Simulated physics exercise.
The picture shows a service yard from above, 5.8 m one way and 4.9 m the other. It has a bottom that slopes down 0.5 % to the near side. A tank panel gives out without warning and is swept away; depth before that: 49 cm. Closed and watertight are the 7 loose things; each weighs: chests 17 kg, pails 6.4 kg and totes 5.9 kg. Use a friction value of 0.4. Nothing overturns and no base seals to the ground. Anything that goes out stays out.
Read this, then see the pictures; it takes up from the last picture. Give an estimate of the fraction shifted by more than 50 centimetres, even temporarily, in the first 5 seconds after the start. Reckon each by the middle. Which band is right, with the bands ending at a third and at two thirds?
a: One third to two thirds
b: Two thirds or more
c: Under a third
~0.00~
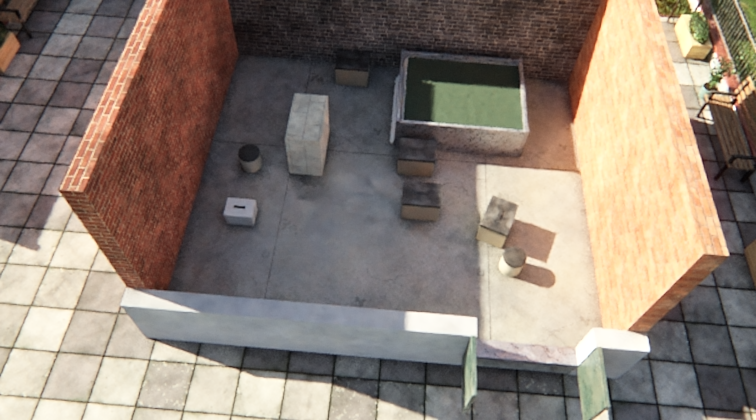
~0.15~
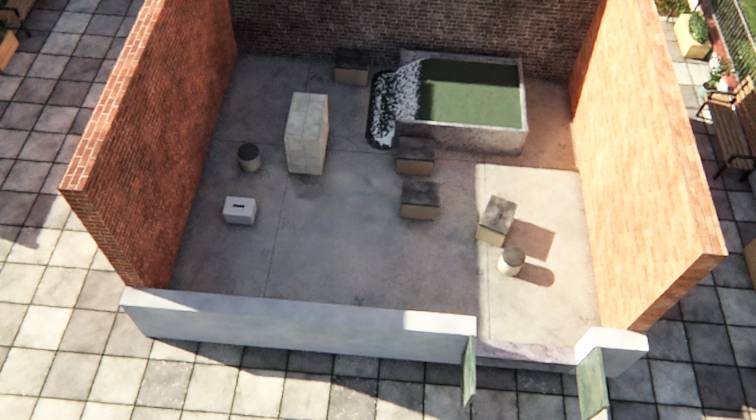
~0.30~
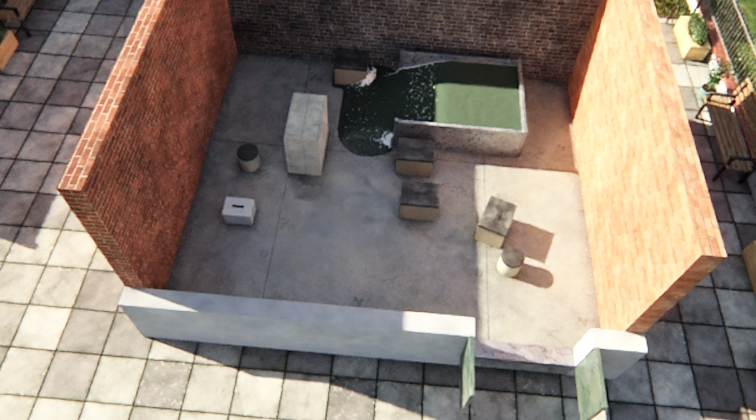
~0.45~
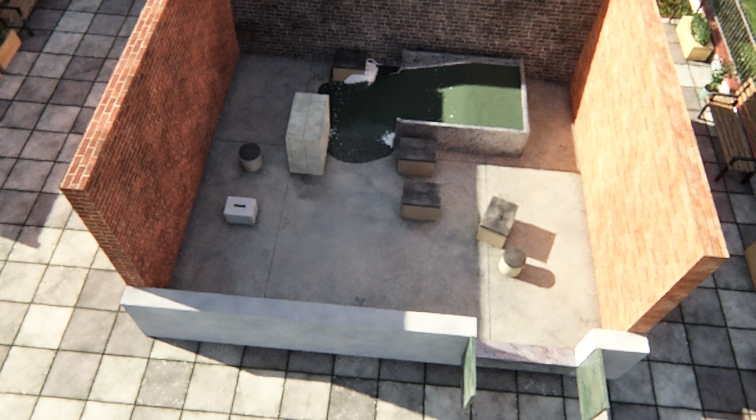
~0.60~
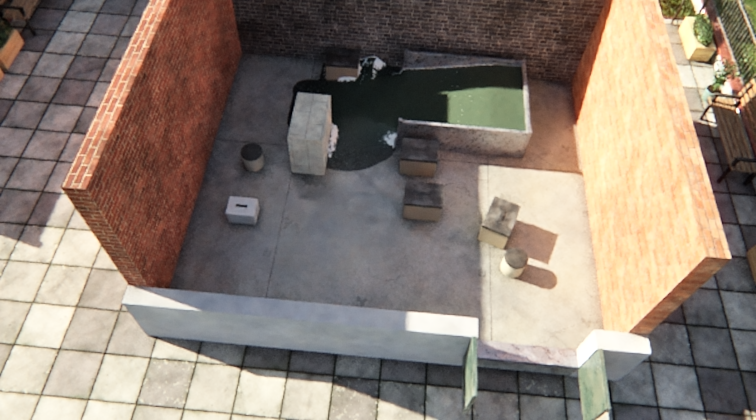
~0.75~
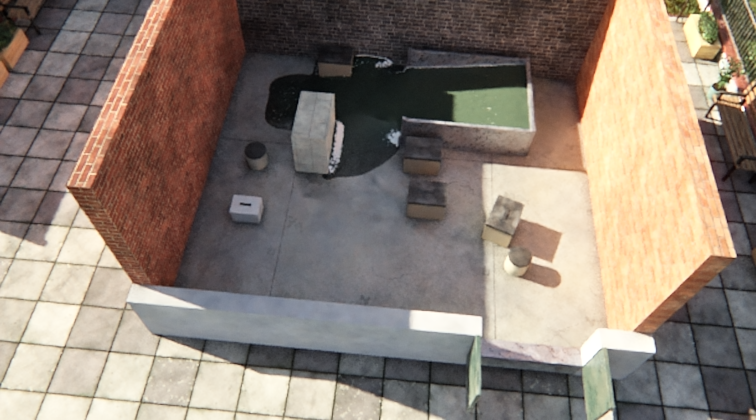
a, one third to two thirds.
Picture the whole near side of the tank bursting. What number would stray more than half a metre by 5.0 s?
The answer then is 5.
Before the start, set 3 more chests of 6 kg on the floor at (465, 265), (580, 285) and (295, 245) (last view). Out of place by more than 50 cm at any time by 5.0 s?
Order as given: Stays inside it, stays inside it, goes farther.
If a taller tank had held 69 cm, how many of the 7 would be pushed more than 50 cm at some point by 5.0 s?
That would make 3 of them.
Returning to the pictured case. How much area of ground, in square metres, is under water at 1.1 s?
Some 8.5 m2 of it.
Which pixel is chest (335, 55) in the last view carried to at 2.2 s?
It ends up close to (257, 39).
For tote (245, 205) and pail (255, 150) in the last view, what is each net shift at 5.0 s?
In turn: 250 cm, 150 cm.
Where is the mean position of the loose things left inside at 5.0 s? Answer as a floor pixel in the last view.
Mean position approx. (400, 217).
After 1.1 s 1 of 7 are over 50 cm from their spots; 0 afloat.
After 2.2 s 1 of 7 are over 50 cm from their spots; 1 afloat.
After 3.5 s 3 of 7 are over 50 cm from their spots; 1 afloat.
After 5.0 s 3 of 7 are over 50 cm from their spots, and 3 have been at some point; 2 afloat.
